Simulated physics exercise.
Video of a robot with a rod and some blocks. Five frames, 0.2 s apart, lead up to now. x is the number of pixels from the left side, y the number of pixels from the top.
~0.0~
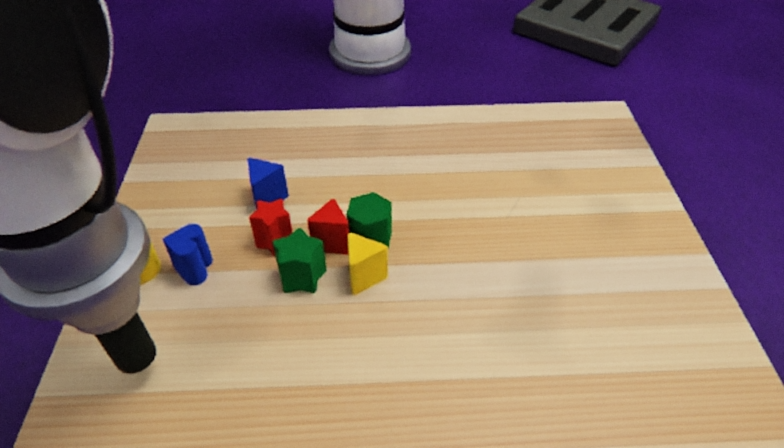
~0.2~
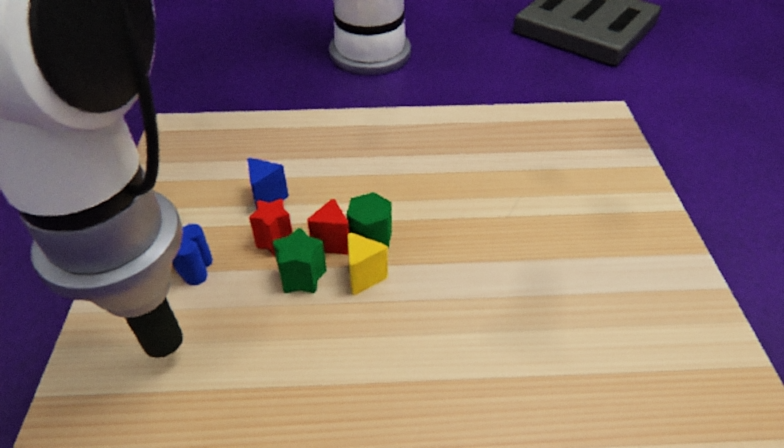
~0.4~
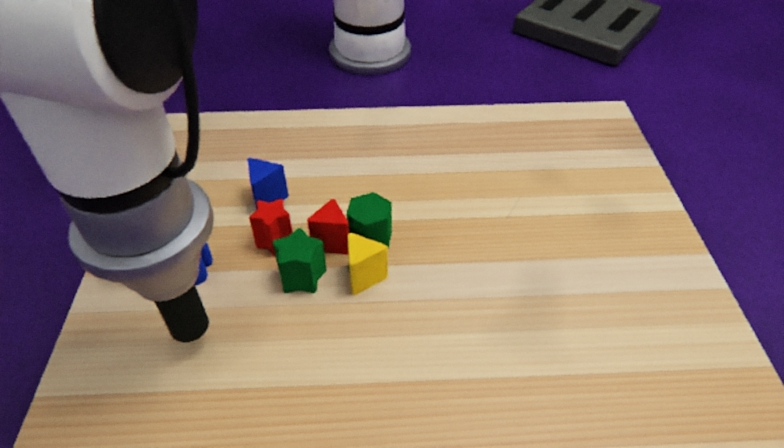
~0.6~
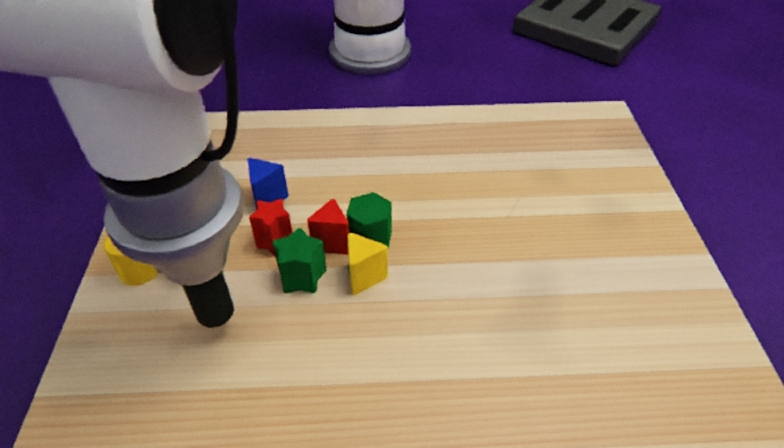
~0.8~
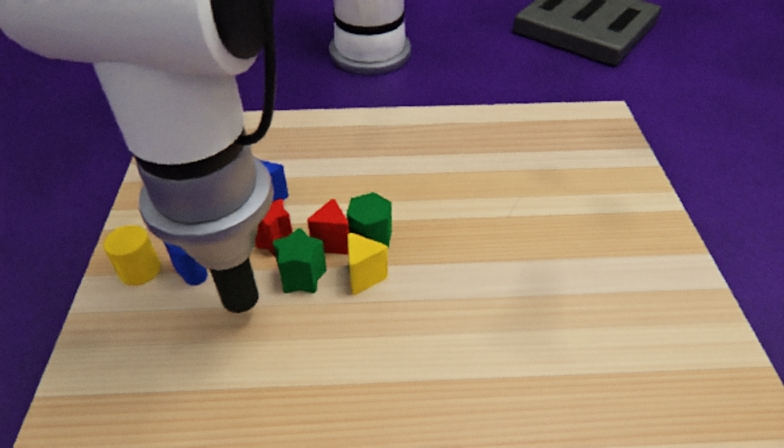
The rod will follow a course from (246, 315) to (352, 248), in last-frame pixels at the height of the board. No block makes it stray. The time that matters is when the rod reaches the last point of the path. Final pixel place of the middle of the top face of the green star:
Put as a pixel place, it's (366, 195).
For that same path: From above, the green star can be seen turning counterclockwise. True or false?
This is true.
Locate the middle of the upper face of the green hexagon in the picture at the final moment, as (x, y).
Final place: (404, 186).
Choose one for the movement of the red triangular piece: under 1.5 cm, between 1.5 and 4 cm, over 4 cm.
It will move more than 4 cm.
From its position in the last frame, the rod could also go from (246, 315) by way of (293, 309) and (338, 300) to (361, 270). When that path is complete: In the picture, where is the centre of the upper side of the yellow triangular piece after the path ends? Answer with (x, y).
At (391, 228).
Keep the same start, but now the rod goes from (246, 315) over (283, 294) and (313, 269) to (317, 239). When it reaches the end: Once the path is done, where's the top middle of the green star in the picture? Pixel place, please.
Its top middle is near (343, 195).
What follows on the original path. One third of the way, rod (280, 274); green star (309, 237), turned 15° anticlockwise.
Two thirds of the way, rod (318, 250); green star (342, 217), turned 30° anticlockwise; red triangular piece (337, 194); yellow triangular piece (368, 245), turned 25° clockwise; green hexagon (380, 199), turned 30° clockwise.
At the end, rod (351, 231); green star (366, 195), turned 45° anticlockwise; red triangular piece (346, 176), turned 35° anticlockwise; yellow triangular piece (368, 245), turned 25° clockwise; green hexagon (404, 186), turned 70° clockwise.
